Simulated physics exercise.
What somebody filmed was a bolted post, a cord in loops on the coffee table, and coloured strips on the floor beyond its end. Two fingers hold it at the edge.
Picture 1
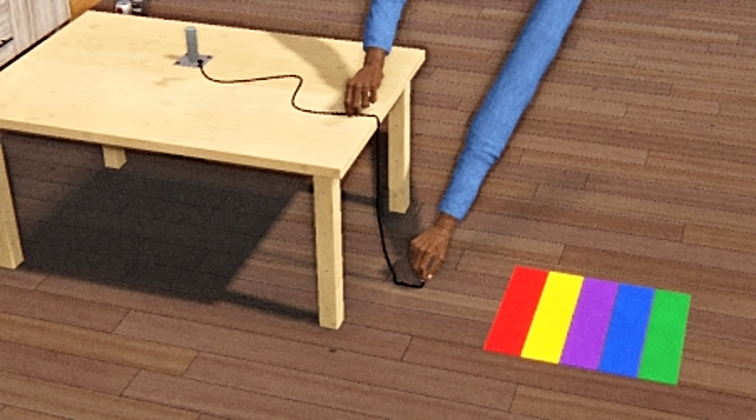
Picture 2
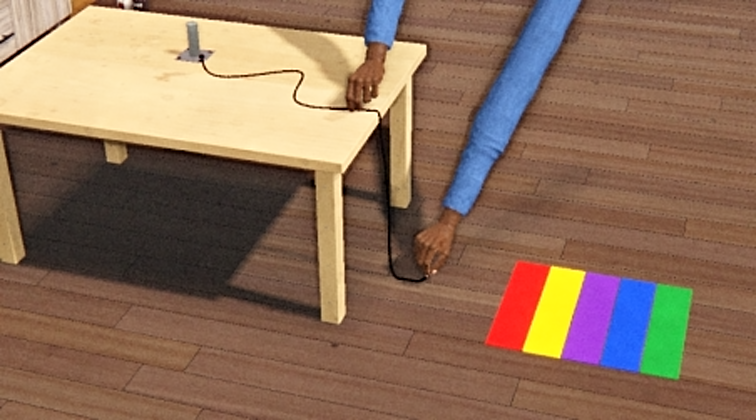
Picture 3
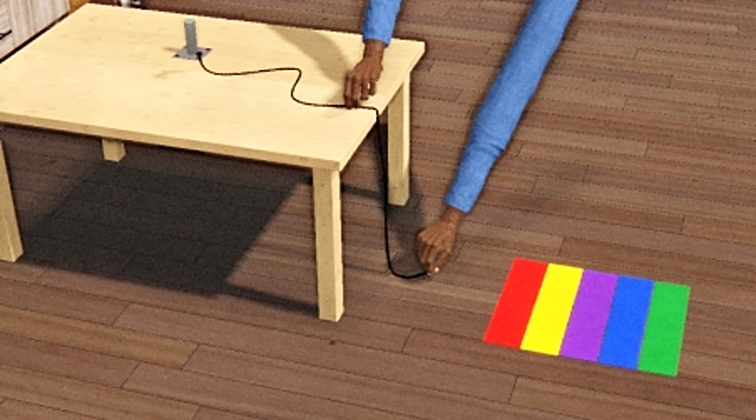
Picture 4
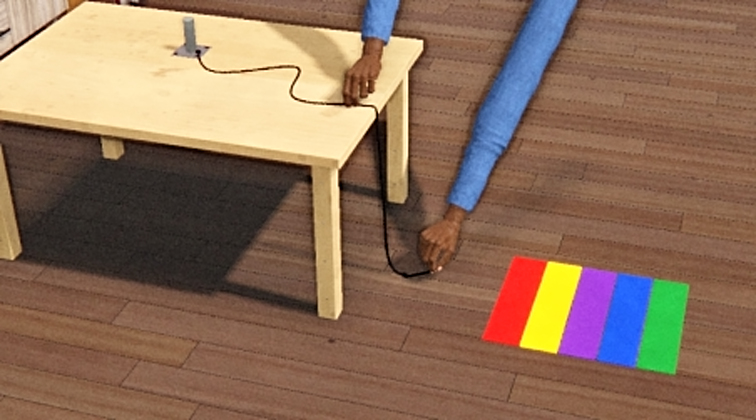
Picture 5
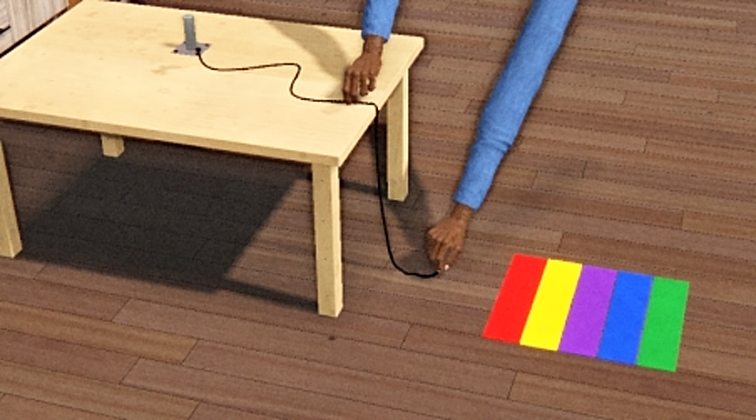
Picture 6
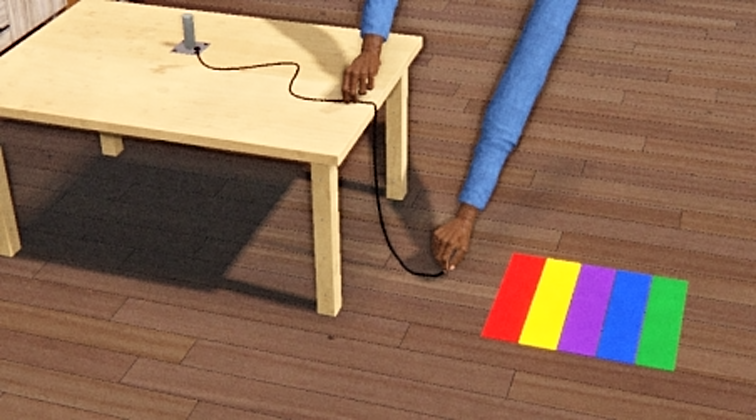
At first, a black cord winds across a light wooden table and hangs over its right edge, one hand pressing it there while another holds its lower end near the floor. The lower hand then shifts slightly right, drawing the end a little closer to the red, yellow, purple, blue and green strips.
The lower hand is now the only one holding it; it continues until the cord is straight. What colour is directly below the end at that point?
The colour below it is blue.
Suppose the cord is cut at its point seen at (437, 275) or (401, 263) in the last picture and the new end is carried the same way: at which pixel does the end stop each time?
The pixels are (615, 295) and (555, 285), in that order.
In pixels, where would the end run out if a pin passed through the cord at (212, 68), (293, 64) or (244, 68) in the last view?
Readings in order - (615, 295), (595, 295), (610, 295).
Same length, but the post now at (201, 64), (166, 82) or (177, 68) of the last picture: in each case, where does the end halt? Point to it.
Going through the tries, you get (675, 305), then (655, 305), then (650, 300).
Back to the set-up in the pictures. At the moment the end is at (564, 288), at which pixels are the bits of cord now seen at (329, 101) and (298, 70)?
You'll see them at (389, 126) and then at (324, 79).
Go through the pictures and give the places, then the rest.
In the first picture, end (426, 277); red (507, 336); yellow (545, 343); purple (583, 350); blue (621, 357); green (660, 364).
In the second picture, end (430, 272); cord through (208, 72) (283, 72) (295, 100) (371, 111) (387, 184) (390, 256).
In the third picture, end (433, 271).
In the fourth picture, end (435, 269); cord through (205, 67) (279, 67) (292, 95) (368, 106) (382, 180) (387, 251).
In the fifth picture, end (442, 268).
In the sixth picture, end (448, 268); cord through (204, 64) (278, 64) (291, 92) (367, 103) (376, 176) (391, 248).
Early on, end near (564, 288); over yellow.
Midway, end near (608, 295); over purple.
At the end of the slack, end near (634, 299); over blue. It gets as far as the blue strip.
